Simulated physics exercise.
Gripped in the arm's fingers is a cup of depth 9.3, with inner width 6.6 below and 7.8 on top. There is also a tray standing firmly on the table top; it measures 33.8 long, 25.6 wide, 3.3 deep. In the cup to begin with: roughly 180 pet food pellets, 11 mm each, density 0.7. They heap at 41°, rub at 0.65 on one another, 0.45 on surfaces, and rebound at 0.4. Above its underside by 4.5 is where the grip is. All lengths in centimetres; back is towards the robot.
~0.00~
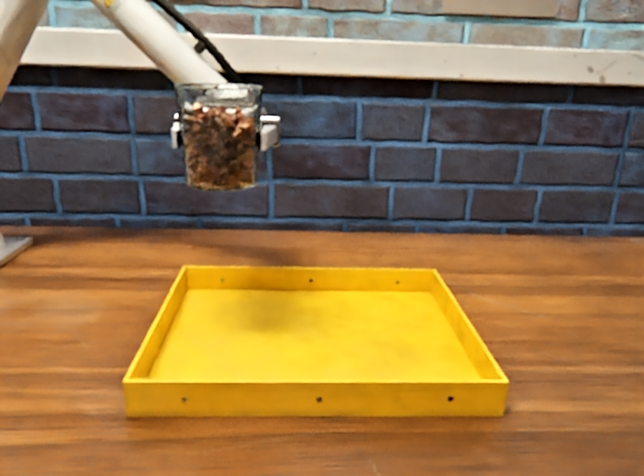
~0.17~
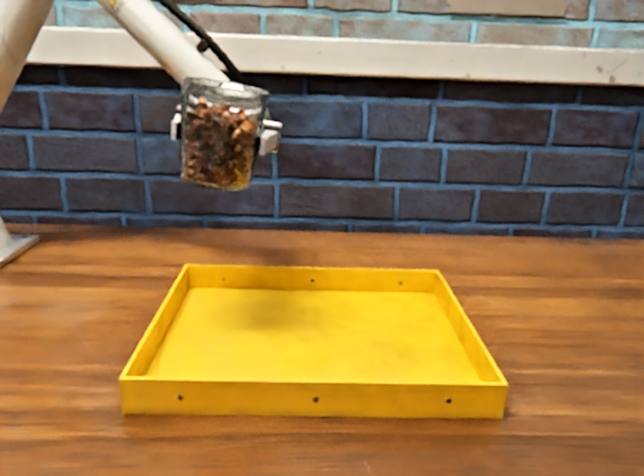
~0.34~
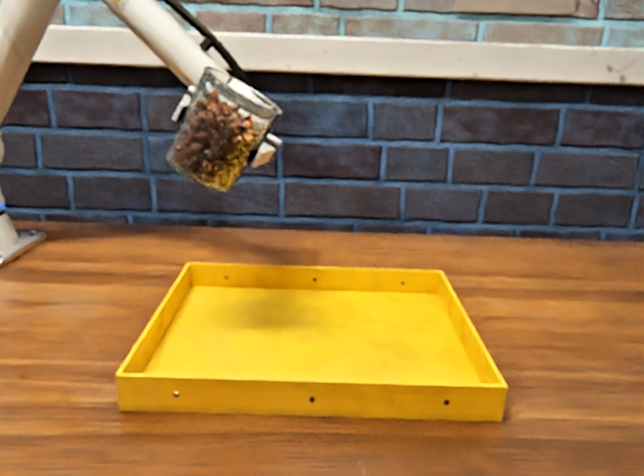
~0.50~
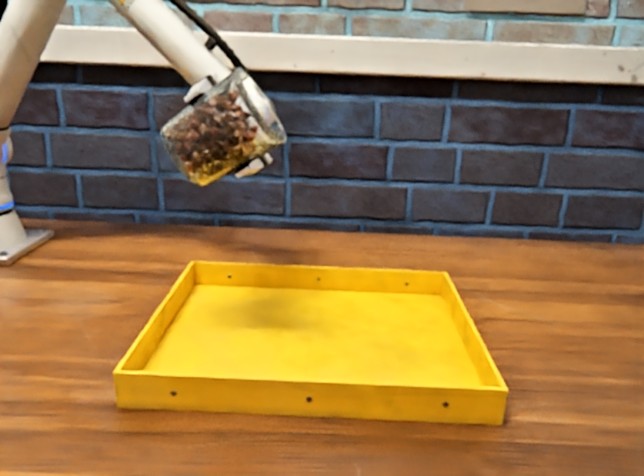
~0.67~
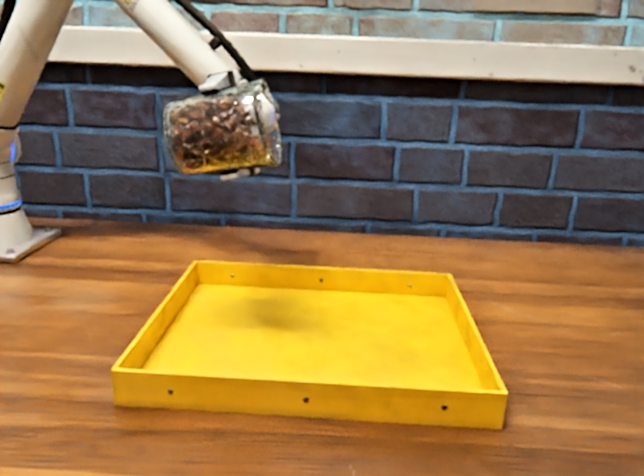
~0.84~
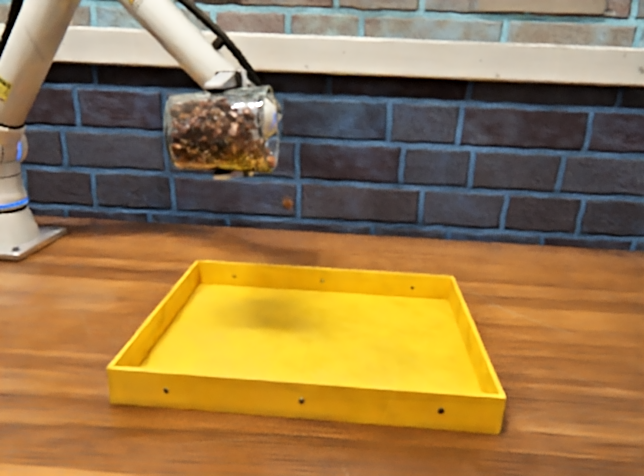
Robot arm tilting a clear cup of brown pellets steadily onto its side above an empty yellow tray on a wooden table.
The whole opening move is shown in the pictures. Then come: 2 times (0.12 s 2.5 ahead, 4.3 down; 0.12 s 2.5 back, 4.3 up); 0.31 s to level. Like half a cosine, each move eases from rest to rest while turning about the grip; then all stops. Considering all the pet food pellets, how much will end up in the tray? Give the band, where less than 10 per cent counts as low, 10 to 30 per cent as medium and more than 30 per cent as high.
Medium.
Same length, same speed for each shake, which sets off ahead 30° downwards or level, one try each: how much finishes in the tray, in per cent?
Near 45 and 85 percent respectively.
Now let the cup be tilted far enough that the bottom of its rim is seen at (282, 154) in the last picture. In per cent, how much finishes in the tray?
Close to 5 in a hundred.
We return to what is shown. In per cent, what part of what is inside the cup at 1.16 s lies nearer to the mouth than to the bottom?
Something like 35 percent sits in that half.
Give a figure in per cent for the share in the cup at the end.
Something like 80 percent ends there.
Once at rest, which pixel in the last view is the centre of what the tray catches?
It lands close to (350, 342).
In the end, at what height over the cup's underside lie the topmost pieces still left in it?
Height at rest: About 8.5 centimetres.
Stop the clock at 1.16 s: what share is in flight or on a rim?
About 6 per cent.
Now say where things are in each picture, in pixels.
The first frame shows cup middle at (221, 137), level; upper third of the load around (220, 127), from x 190 to 250, top at y 110; 181 in the cup.
The second frame shows cup middle at (220, 136), tilted 8° forward; upper third of the load around (217, 126), from x 190 to 250, top at y 105.
The third frame shows cup middle at (221, 133), tilted 30° forward; upper third of the load around (216, 123), from x 180 to 255, top at y 100.
The fourth frame shows cup middle at (222, 132), tilted 56° forward; upper third of the load around (215, 118), from x 175 to 250, top at y 95.
The fifth frame shows cup middle at (223, 132), tilted 78° forward; upper third of the load around (211, 116), from x 175 to 265, top at y 100.
The sixth frame shows cup middle at (223, 131), tilted 86° forward; upper third of the load around (209, 117), from x 175 to 290, top at y 105; 180 in the cup, 1 in flight or on a rim.
After 1.16 s, tilted 86° forward, highest piece 23 above the table; 167 in the cup, 4 in the tray, 10 in flight or on a rim.
After 1.47 s, tilted 44° forward, highest piece 25 above the table; 148 in the cup, 28 in the tray, 5 in flight or on a rim.
After 1.83 s, level, highest piece 27 above the table; 148 in the cup, 33 in the tray.
After 2.88 s, level, highest piece 27 above the table; 148 in the cup, 33 in the tray.
At rest, 148 in the cup, 33 in the tray. That is 18 % in the tray.
